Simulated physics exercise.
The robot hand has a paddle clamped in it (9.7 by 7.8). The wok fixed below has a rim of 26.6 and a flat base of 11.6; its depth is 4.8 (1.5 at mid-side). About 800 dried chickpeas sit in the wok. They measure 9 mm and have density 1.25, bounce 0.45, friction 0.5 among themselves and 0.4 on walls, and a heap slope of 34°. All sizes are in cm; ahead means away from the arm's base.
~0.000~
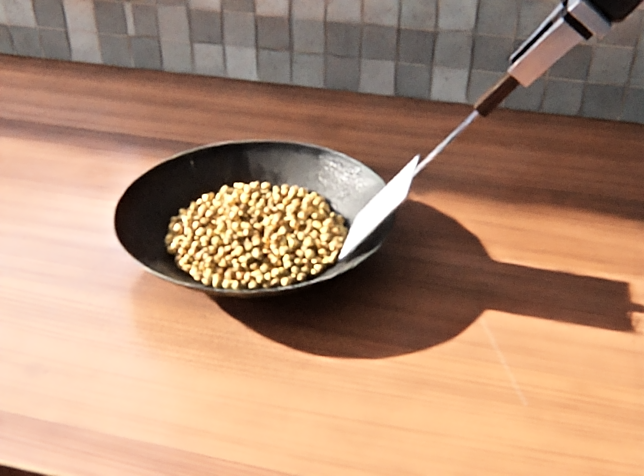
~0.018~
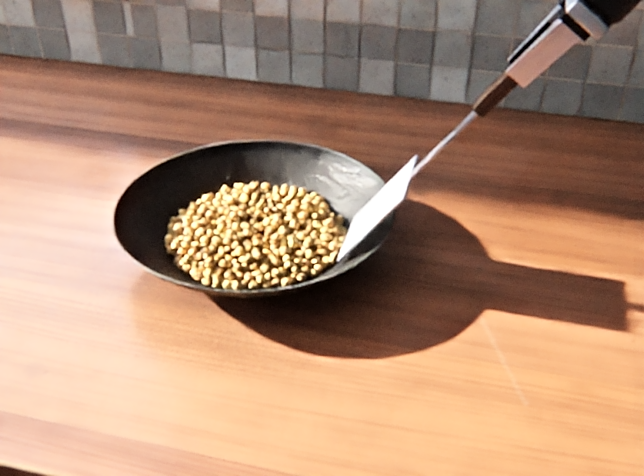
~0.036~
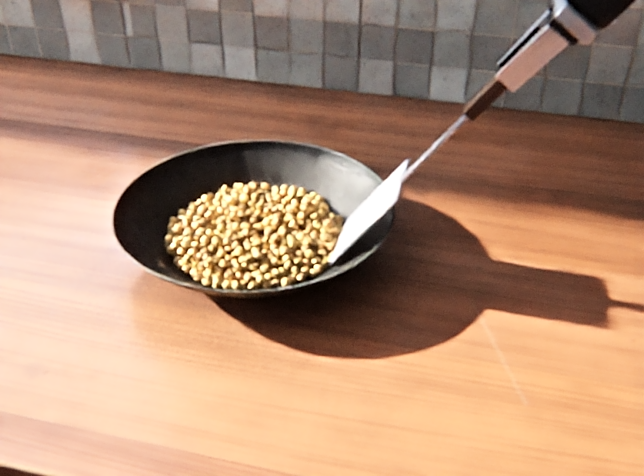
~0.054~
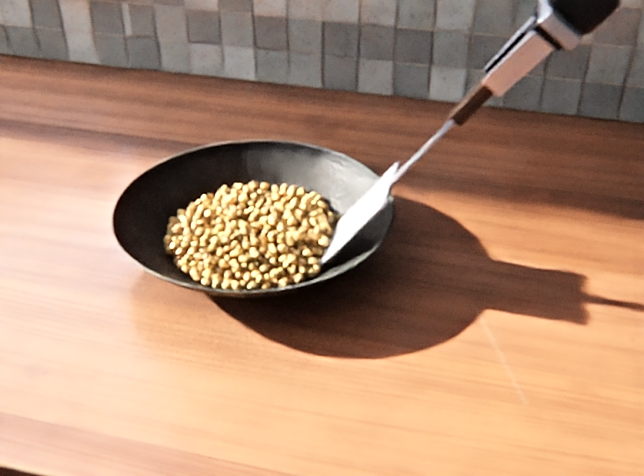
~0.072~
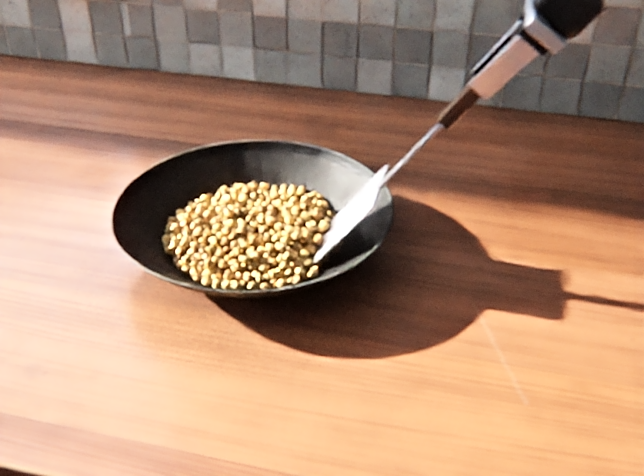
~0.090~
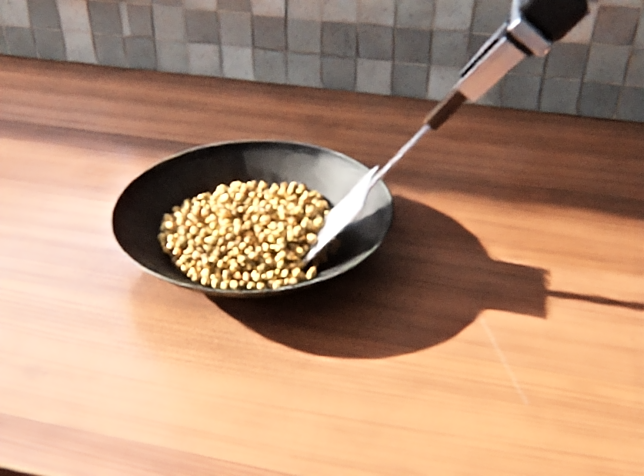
A robot hand slides a white paddle slightly left through dried chickpeas in a black wok.
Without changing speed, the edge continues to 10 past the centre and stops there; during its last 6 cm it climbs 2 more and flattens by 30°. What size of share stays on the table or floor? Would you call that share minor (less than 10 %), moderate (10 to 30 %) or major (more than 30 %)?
I would call it moderate.
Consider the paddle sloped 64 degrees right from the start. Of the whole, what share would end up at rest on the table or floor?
It would then be close to 20 %.
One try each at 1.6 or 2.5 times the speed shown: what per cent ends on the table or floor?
About 35 and 45 per cent.
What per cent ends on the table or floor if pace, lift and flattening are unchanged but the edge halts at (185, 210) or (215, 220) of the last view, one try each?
Try 1: Approx. 0 %; try 2: Approx. 0 %.
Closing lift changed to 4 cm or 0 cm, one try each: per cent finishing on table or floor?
I'd put it near 20 in a hundred, then near 20 in a hundred.
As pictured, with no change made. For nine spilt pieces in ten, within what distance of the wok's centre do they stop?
It comes out at close to 30 centimetres.
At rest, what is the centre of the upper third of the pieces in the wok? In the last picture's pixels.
Roughly (176, 209).
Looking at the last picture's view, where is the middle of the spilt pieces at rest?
Pixel estimate: About (85, 217).
After 0.20 s, sloping 54°, highest piece 4 above the table; 796 in the wok.
After 0.30 s, sloping 44°, highest piece 6 above the table; 796 in the wok.
After 0.56 s, sloping 24°, highest piece 6 above the table; 631 in the wok, 162 on the table or floor, 3 on the blade or in flight.
After 1.61 s, sloping 24°, highest piece 5 above the table; 627 in the wok, 169 on the table or floor.
In the end, 627 in the wok, 169 on the table or floor. That is 21 % on the table or floor.
